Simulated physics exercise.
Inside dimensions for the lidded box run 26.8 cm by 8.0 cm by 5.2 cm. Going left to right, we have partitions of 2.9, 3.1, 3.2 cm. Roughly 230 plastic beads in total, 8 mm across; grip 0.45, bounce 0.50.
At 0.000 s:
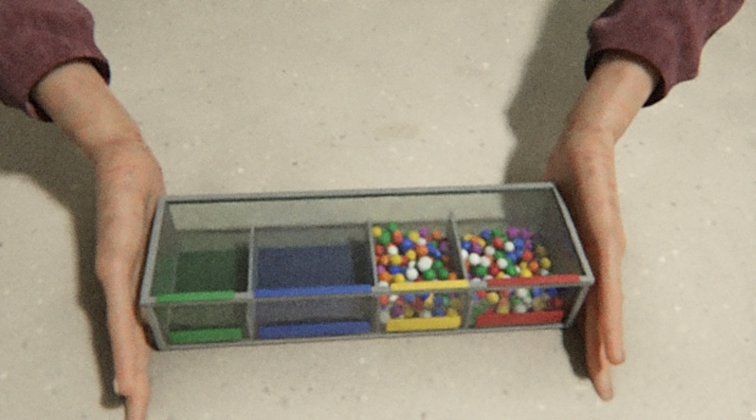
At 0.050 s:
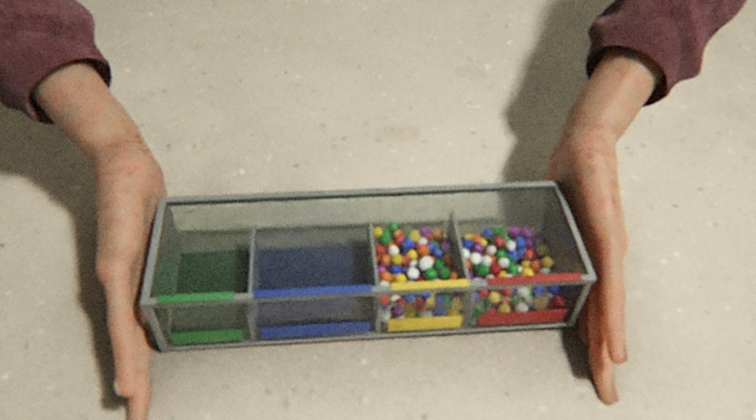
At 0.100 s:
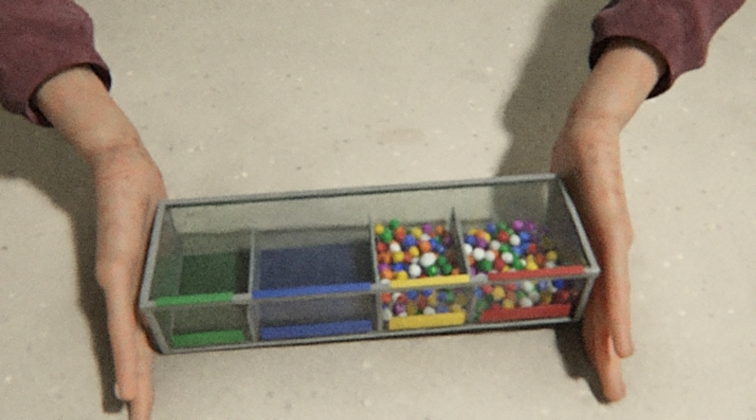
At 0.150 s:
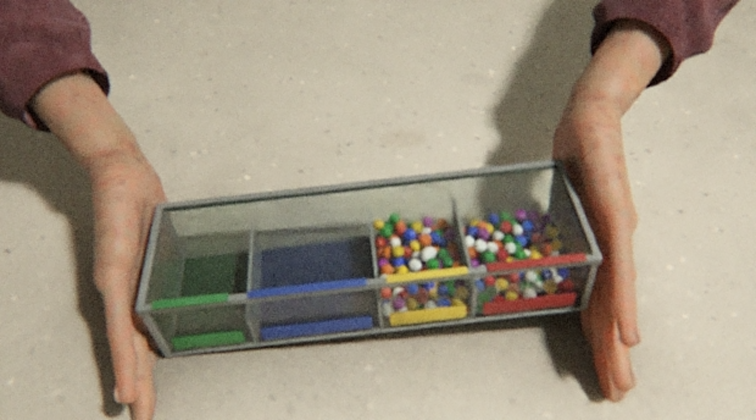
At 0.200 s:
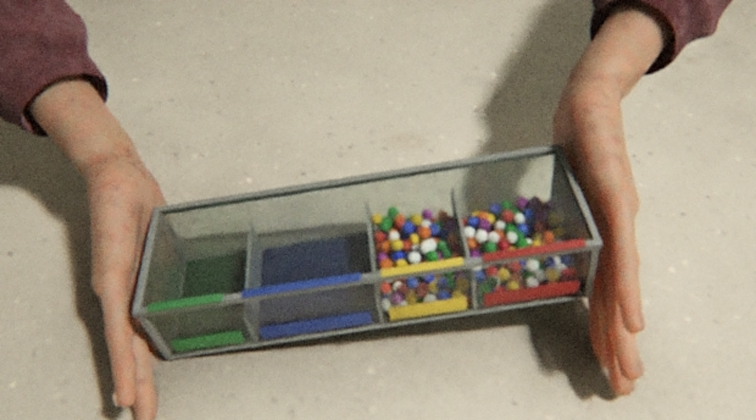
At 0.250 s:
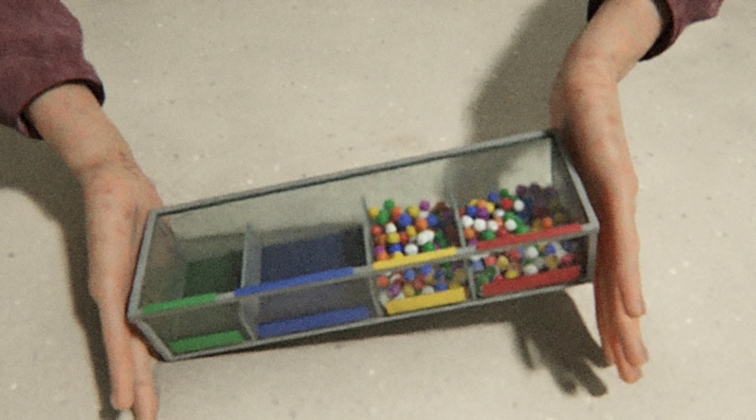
Two hands held a clear, divided box at its ends and gradually raised the right side into a slight tilt, while the colorful beads stayed in the yellow and red sections.
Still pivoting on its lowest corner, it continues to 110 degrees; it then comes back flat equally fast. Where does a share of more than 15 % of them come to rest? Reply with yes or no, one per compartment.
Red compartment no, blue compartment no, green compartment yes, yellow compartment no.
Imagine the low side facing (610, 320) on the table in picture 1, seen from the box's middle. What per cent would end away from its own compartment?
My guess is roughly 50 percent.
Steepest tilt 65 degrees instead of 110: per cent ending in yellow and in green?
In that case yellow 55; green 0.
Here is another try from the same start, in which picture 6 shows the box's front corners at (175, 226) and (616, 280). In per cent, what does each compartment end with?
The compartments end with red 85 per cent, blue 0 per cent, green 0 per cent and yellow 15 per cent.
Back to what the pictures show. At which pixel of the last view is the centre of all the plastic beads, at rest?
Resting centre estimate: Around (210, 291).
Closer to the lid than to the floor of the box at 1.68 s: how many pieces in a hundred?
Roughly 80 percent of the pieces.
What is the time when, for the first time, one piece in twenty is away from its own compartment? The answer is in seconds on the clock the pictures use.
I'd put it at about 1.40 seconds on the clock.
After 1.68 s, tilt 110 degrees; red 25 %, blue 20 %, green 15 %, yellow 35 %.
After 2.63 s, tilt 51 degrees; green 100 %.
After 3.58 s, tilt 0 degrees; green 100 %.
At rest (3.9 s), red 0 %, blue 0 %, green 100 %, yellow 0 %.
